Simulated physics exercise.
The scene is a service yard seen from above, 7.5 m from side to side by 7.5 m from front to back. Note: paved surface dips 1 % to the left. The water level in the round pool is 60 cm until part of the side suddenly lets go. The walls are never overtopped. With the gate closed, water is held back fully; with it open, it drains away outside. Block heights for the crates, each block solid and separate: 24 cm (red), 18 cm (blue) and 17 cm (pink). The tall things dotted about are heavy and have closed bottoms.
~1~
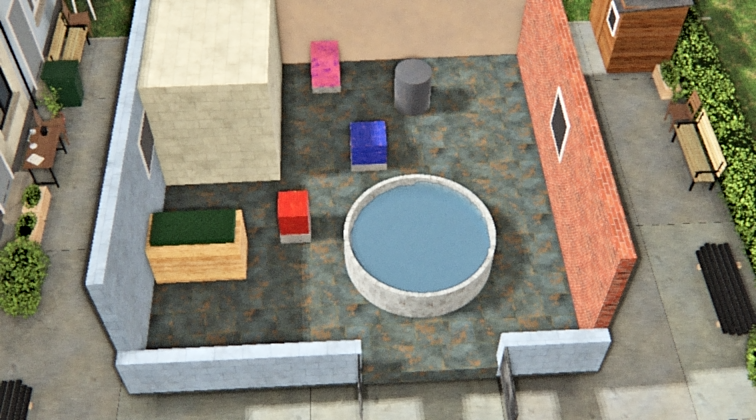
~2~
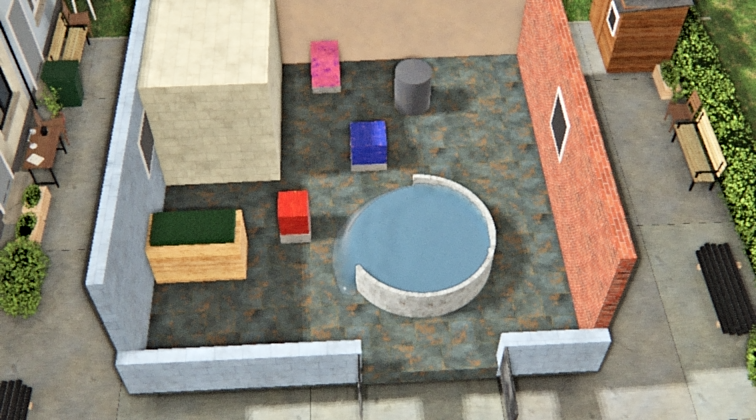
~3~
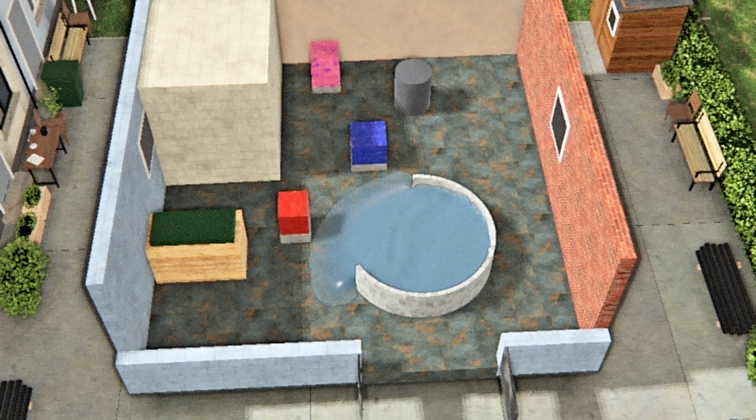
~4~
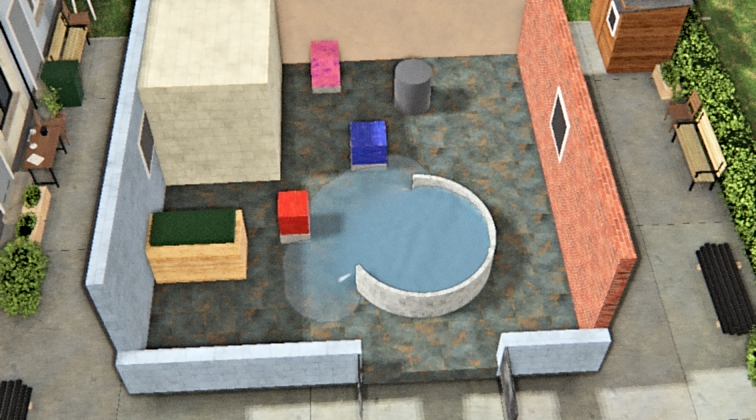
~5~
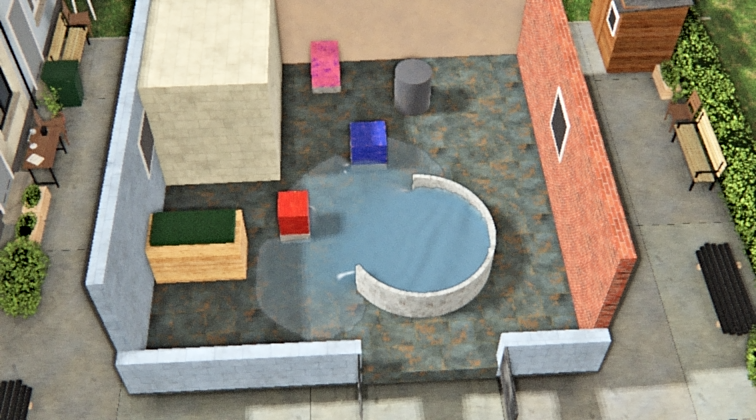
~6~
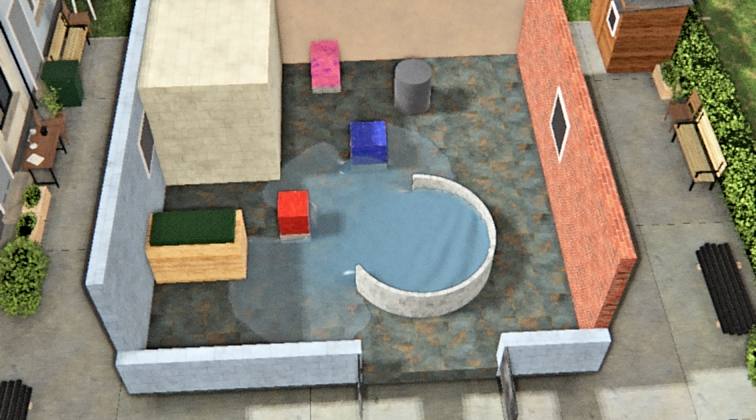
In a walled service yard seen from above, the left side of a round pool's wall disappears, and water pours out and spreads leftward across the paving, surrounding the red block and reaching the blue one.
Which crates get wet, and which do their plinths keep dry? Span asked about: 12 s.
The red crate gets wet; the blue crate gets wet; the pink crate gets wet.
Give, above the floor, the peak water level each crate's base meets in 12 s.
Topping out, red sees 42, blue sees 38 and pink sees 35, all in cm.
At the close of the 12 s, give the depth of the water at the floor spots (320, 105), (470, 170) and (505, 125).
Depths: About 7, 6 and 5 centimetres.
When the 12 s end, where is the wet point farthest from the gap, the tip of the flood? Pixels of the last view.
Roughly at pixel (515, 55).
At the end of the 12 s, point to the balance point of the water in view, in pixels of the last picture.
Centre: Approx. (371, 208) px.
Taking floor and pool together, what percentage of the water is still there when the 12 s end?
I'd put it at some 94 percent still there.
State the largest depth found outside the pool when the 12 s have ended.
Up to near 10 cm.
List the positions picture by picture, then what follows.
The round pool at (420, 235) is whole and still, 60 cm deep, in the first picture.
Water pours out at (357, 223) and has run 1.4 m, to (349, 293); deepest outside 28 cm, 60 cm at the round pool's back, in the second picture.
Water pours out at (357, 224) and has run 1.6 m, to (332, 302); deepest outside 32 cm, 60 cm at the round pool's back, in the third picture.
Water pours out at (357, 225) and has run 2.0 m, to (319, 317); deepest outside 28 cm, 60 cm at the round pool's back, in the fourth picture.
The front is at (288, 325), 2.4 m from the gap at (357, 226); 6.4 m2 of floor is under water; 60 cm left at the back of the round pool, in the fifth picture.
The front is at (247, 321), 2.7 m from the gap at (357, 226); 8.6 m2 of floor is under water; 54 cm left at the back of the round pool, in the sixth picture.
A moment later water covers 35 % of the floor and is deepest (40 cm) near (314, 235); red plinth reached, blue plinth reached, pink plinth not reached.
Soon after water covers 45 % of the floor and is deepest (41 cm) near (304, 64); red plinth reached, blue plinth reached, pink plinth reached.
Next water covers 60 % of the floor and is deepest (39 cm) near (158, 258); red plinth reached, blue plinth reached, pink plinth reached.
Later on water covers 90 % of the floor and is deepest (14 cm) near (276, 229); red plinth reached, blue plinth reached, pink plinth reached.
At the end water covers 100 % of the floor and is deepest (10 cm) near (144, 373); highest at the red plinth 42 cm, highest at the blue plinth 38 cm, highest at the pink plinth 35 cm.
